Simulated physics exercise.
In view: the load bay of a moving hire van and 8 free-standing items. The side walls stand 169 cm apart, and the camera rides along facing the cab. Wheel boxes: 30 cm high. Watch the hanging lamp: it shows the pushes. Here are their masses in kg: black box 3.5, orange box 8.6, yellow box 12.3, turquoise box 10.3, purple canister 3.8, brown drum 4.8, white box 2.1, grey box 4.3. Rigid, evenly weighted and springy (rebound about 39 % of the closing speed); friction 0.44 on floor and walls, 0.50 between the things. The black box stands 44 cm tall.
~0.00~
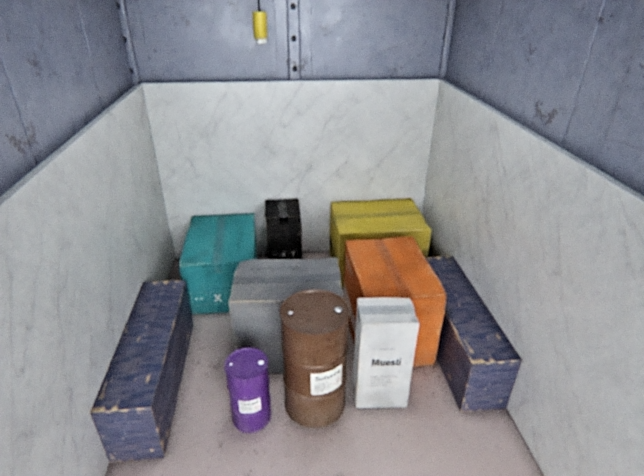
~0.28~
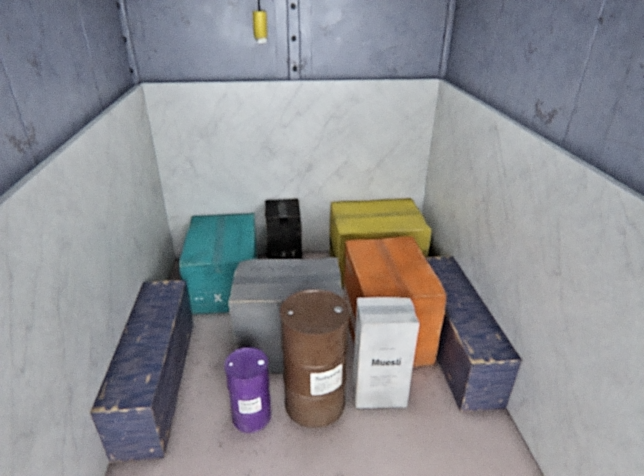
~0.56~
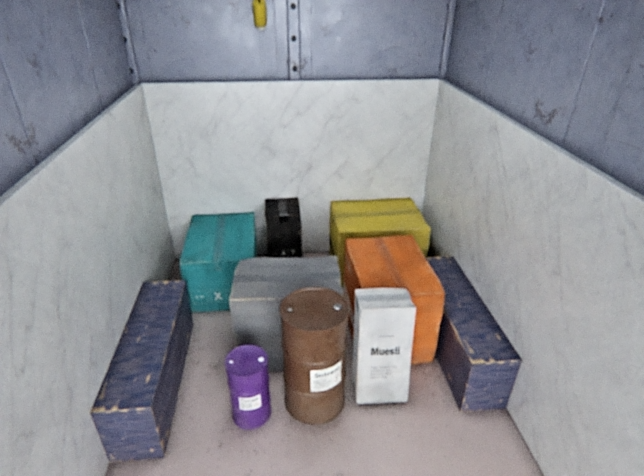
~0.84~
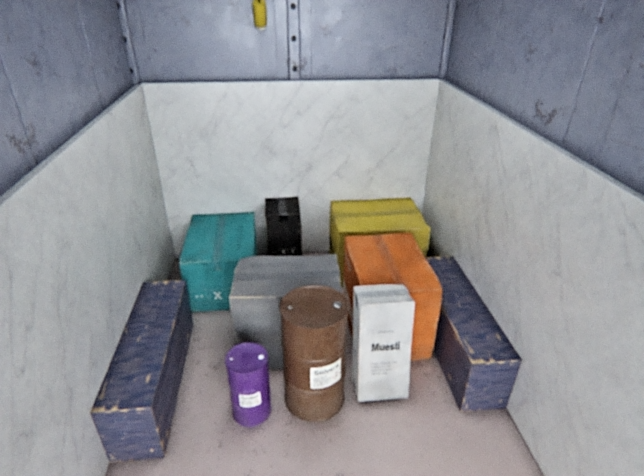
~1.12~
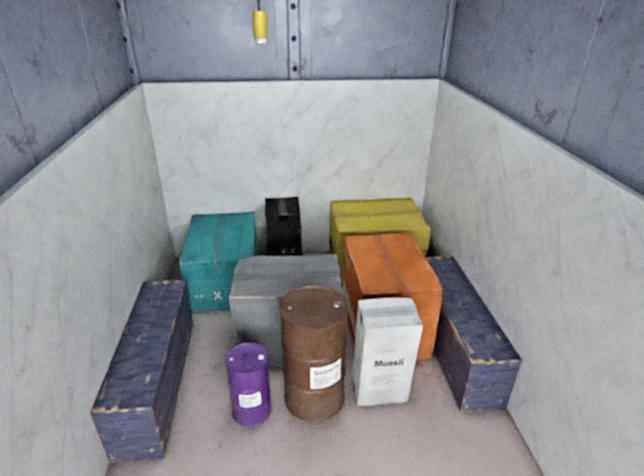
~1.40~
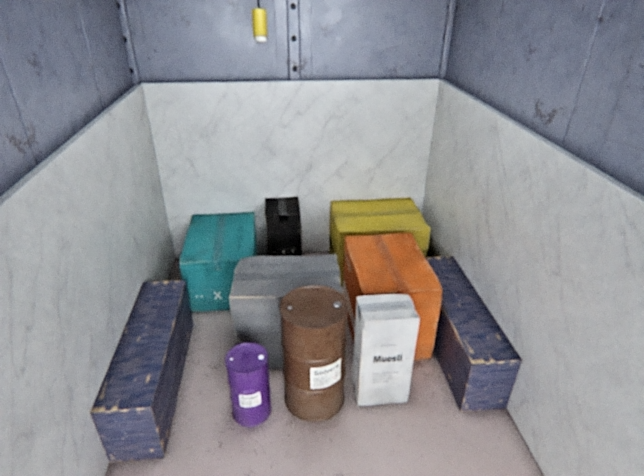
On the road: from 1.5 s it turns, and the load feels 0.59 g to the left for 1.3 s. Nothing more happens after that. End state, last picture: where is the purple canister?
Roughly (189, 391).
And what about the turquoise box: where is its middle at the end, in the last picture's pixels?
I'd put it at around (196, 260).
After 2.00 s, load feels 0.59 g left; purple canister moved 7 cm near (234, 386); white box moved 10 cm; orange box moved 8 cm.
After 2.20 s, load feels 0.59 g left; purple canister moved 18 cm near (207, 388); white box moved 23 cm; brown drum moved 19 cm.
After 2.40 s, load feels 0.59 g left; purple canister moved 25 cm near (189, 390); white box moved 35 cm; orange box moved 36 cm.
In the end (3.4 s), not toppled but over 15 cm from the start, black box, orange box, yellow box, turquoise box, purple canister, brown drum, white box and grey box. At the end, from the last picture's camera, purple canister near (189, 391).
